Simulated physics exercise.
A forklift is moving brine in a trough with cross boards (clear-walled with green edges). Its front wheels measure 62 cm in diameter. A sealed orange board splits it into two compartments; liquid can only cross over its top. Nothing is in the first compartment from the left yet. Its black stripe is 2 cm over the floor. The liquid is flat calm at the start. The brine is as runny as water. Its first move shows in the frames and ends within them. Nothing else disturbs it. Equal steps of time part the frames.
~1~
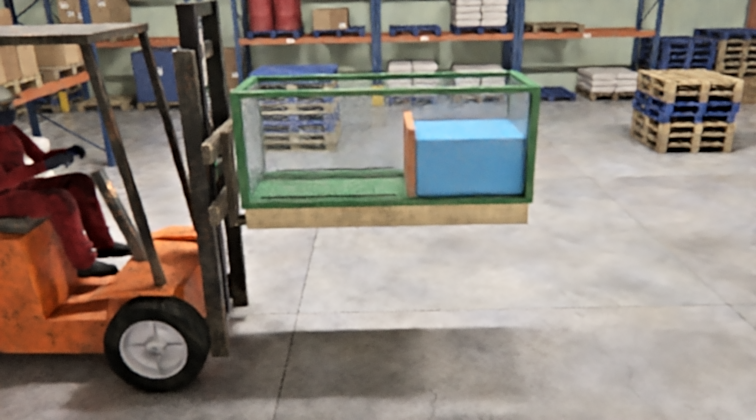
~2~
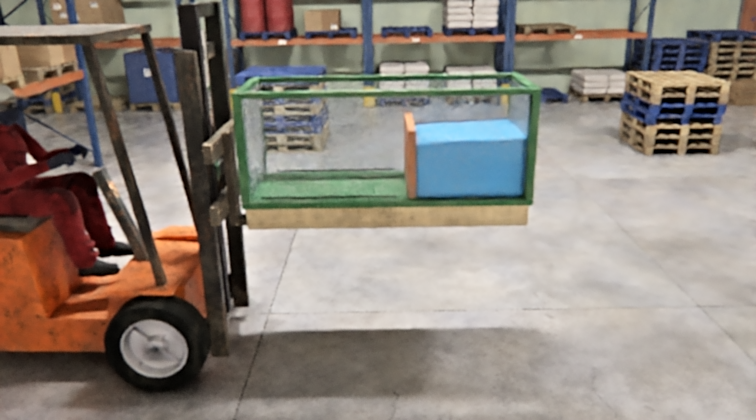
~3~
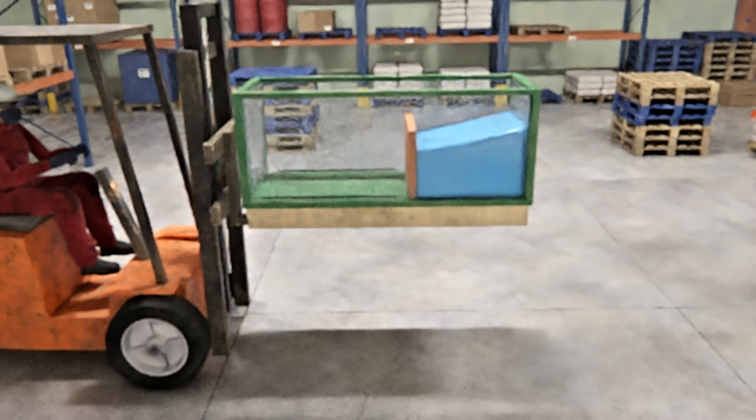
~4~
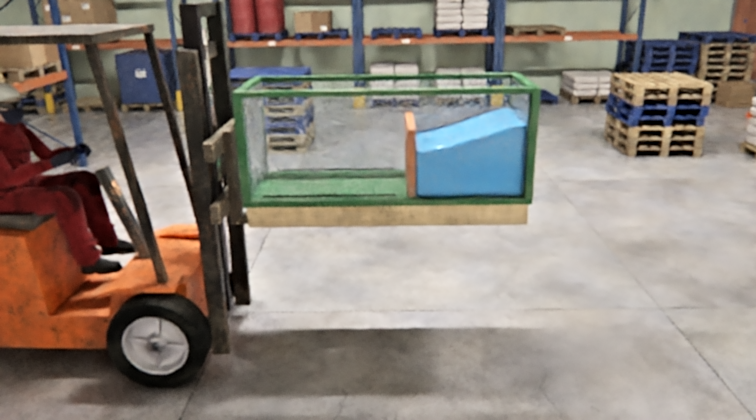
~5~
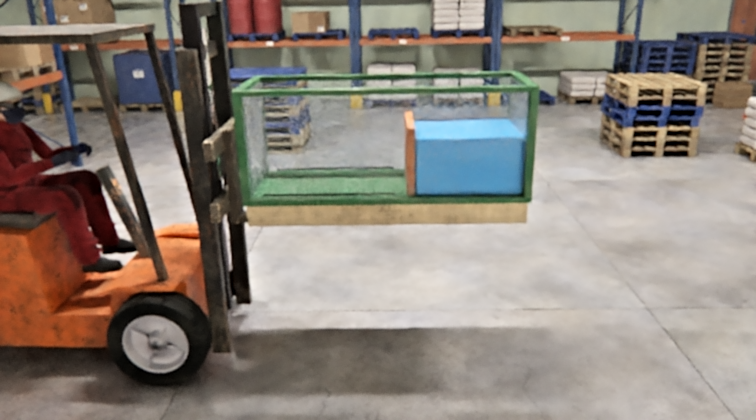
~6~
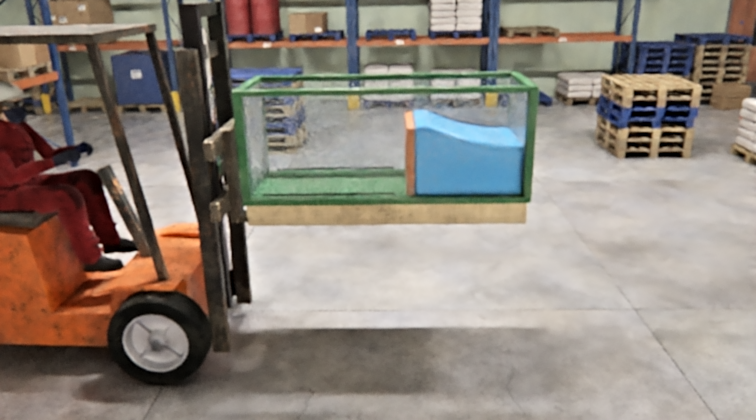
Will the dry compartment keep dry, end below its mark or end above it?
It ends dry.
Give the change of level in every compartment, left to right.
From the left: 0, 0.
Then, 0.30 s later than the final frame, the compartments hold 0, 36 cm, left to right.
Then, 0.80 s later than the final frame, the compartments hold 0, 36 cm, left to right.
Then, 1.20 s later than the final frame, the compartments hold 0, 36 cm, left to right.
Then, 2.98 s later than the final frame, the compartments hold 0, 36 cm, left to right.
